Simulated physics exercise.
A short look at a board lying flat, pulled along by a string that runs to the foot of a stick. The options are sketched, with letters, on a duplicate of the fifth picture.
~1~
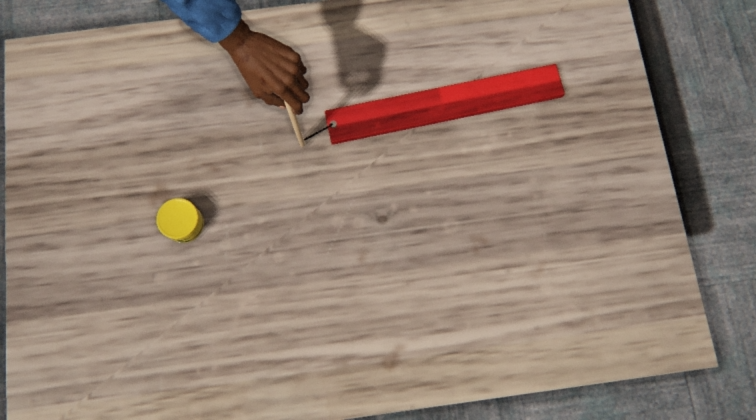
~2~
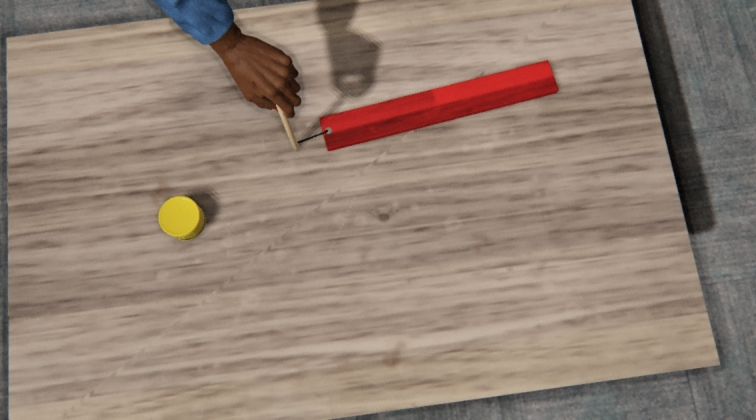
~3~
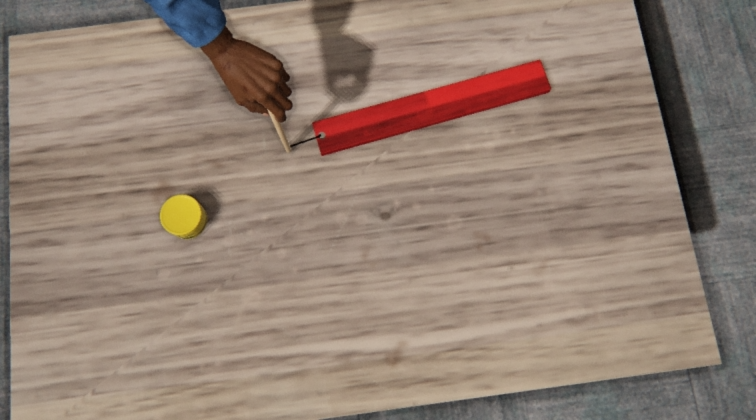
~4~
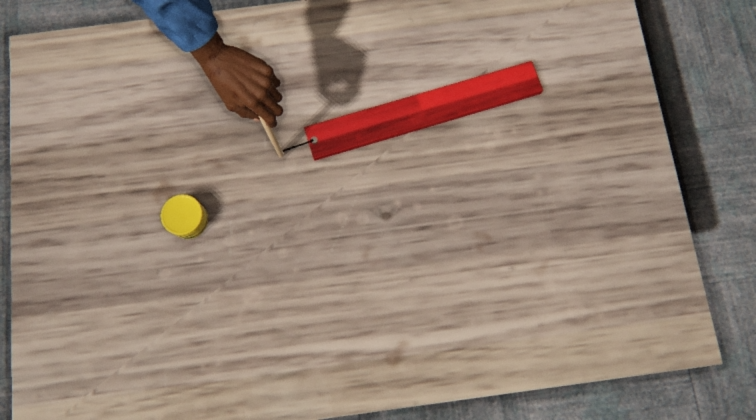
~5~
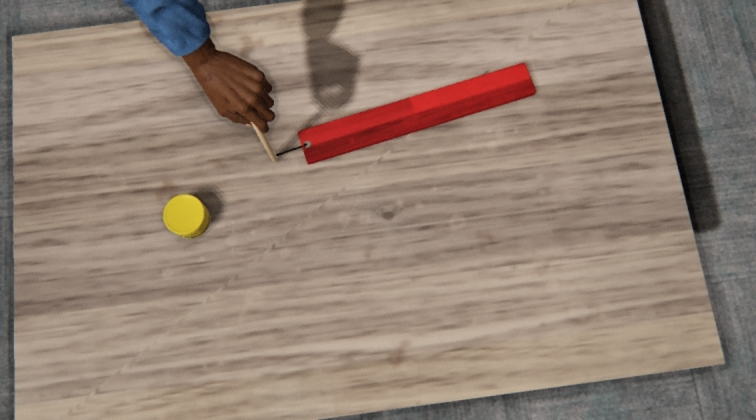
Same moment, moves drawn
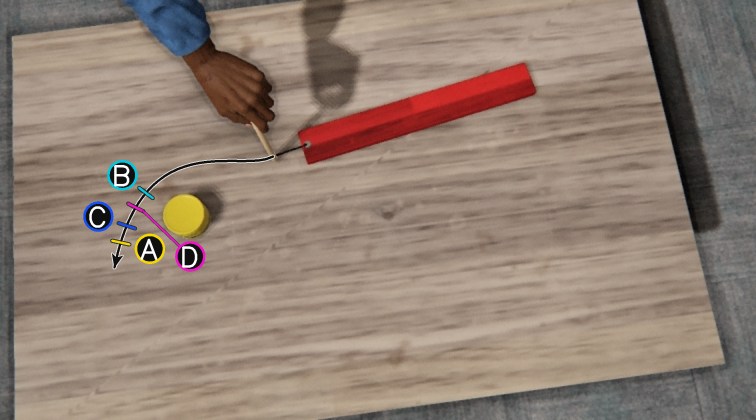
On a wood-grained tabletop, a hand holding a short stick draws a long red board slowly leftward and slightly toward the bottom by a dark string, while a yellow tub stays in place to the left.
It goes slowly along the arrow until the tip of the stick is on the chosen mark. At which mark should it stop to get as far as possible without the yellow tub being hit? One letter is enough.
All is well up to B.
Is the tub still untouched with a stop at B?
For that mark, yes.
On the copy, A at (121, 243); B at (146, 193); C at (126, 226); D at (136, 208); the route from (273, 156) via (165, 176) to (115, 267).
On B. First, foot of the stick (227, 162), middle of the board (375, 123).
Then, foot of the stick (181, 168), middle of the board (330, 133).
Finally, foot of the stick (147, 193), middle of the board (293, 145); nothing has been touched.
By contrast, A is too far, the tub has been hit; C is too far, the tub has been hit; D is too far, the tub has been hit.
